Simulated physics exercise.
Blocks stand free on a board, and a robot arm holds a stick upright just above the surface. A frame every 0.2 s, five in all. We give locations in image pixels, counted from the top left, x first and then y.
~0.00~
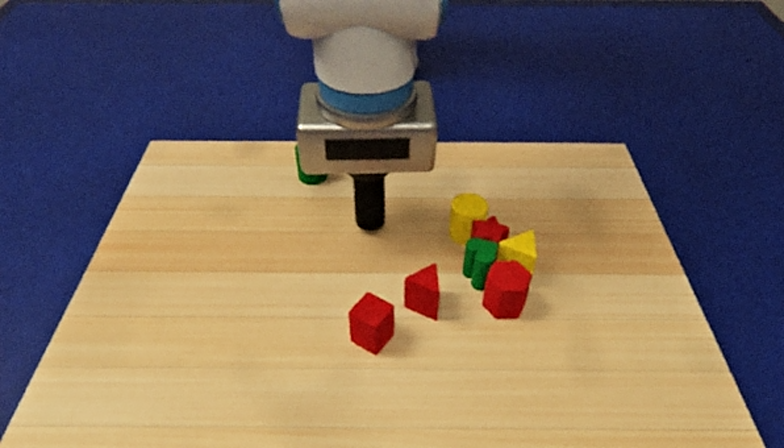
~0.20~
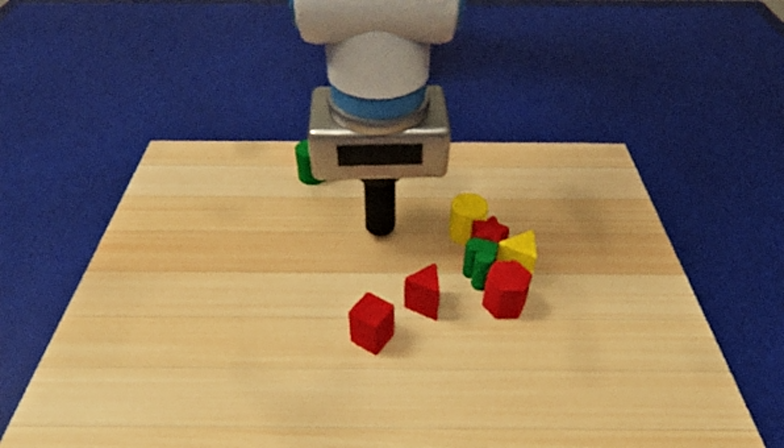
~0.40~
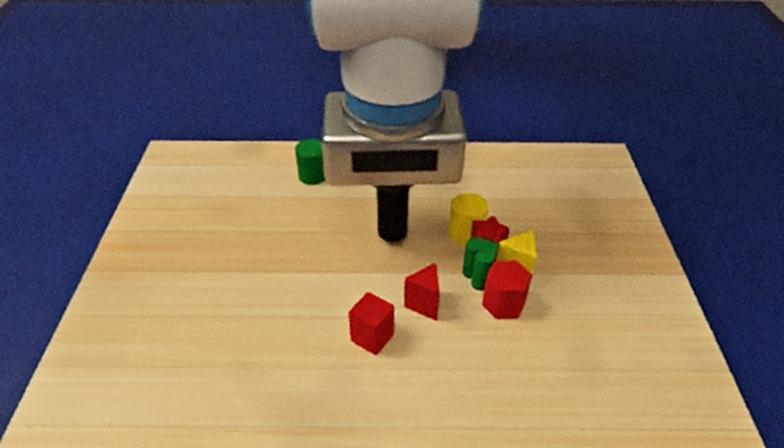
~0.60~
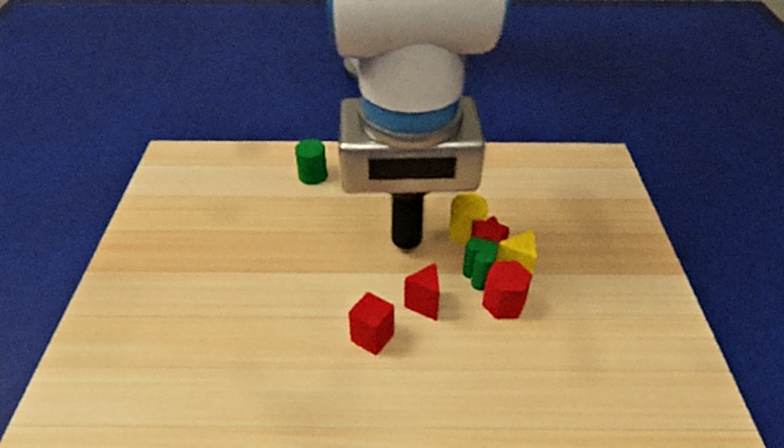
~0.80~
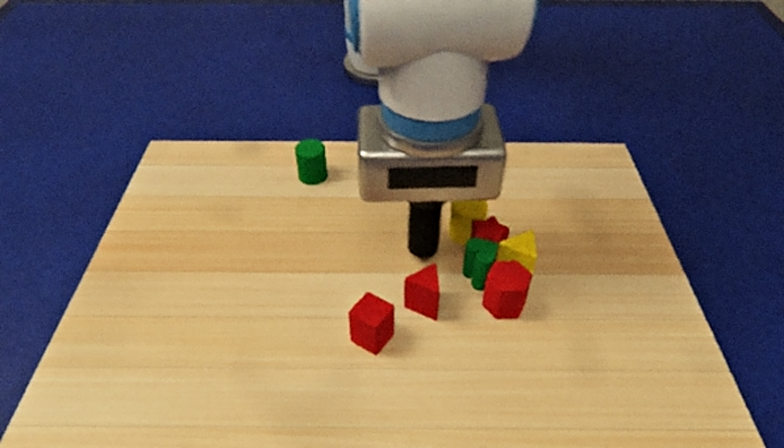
To begin with, a robot arm holds a dark stick upright above a wooden board, left of a cluster of red, green and yellow blocks. The arm then moves the stick steadily right and slightly toward the viewer, ending close to the cluster's left side, while all the blocks stay still.
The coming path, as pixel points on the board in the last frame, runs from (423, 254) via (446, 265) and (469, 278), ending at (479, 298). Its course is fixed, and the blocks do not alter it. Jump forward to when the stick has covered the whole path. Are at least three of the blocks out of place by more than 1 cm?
In short: No.
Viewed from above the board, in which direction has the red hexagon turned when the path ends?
From overhead, the rotation is clockwise.
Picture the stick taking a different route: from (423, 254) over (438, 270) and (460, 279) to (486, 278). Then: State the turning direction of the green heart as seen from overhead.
It makes a clockwise turn.
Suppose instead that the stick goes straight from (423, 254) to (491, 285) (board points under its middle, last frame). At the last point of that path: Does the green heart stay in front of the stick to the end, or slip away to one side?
Most likely the green heart stays ahead.
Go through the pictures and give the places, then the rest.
Lower end of the stick at (370, 221), tops of blocks, green heart at (483, 249), red star at (490, 228), red hexagon at (510, 275), yellow three-sided block at (523, 243), in the first picture.
Stick at (380, 226), blocks as before, in the second picture.
Stick at (393, 232), blocks as before, in the third picture.
Stick at (407, 239), blocks as before, in the fourth picture.
Stick at (423, 247), green heart at (483, 249), red star at (490, 228), red hexagon at (510, 275), yellow three-sided block at (523, 243), in the fifth picture.
On the path given first. Halfway along, stick at (460, 264); green heart at (495, 251), turned 20° clockwise; red hexagon at (514, 278).
At the end, stick at (480, 291); green heart at (509, 256), turned 15° clockwise; red star not moved; red hexagon at (524, 286), turned 20° clockwise; yellow three-sided block at (528, 242).
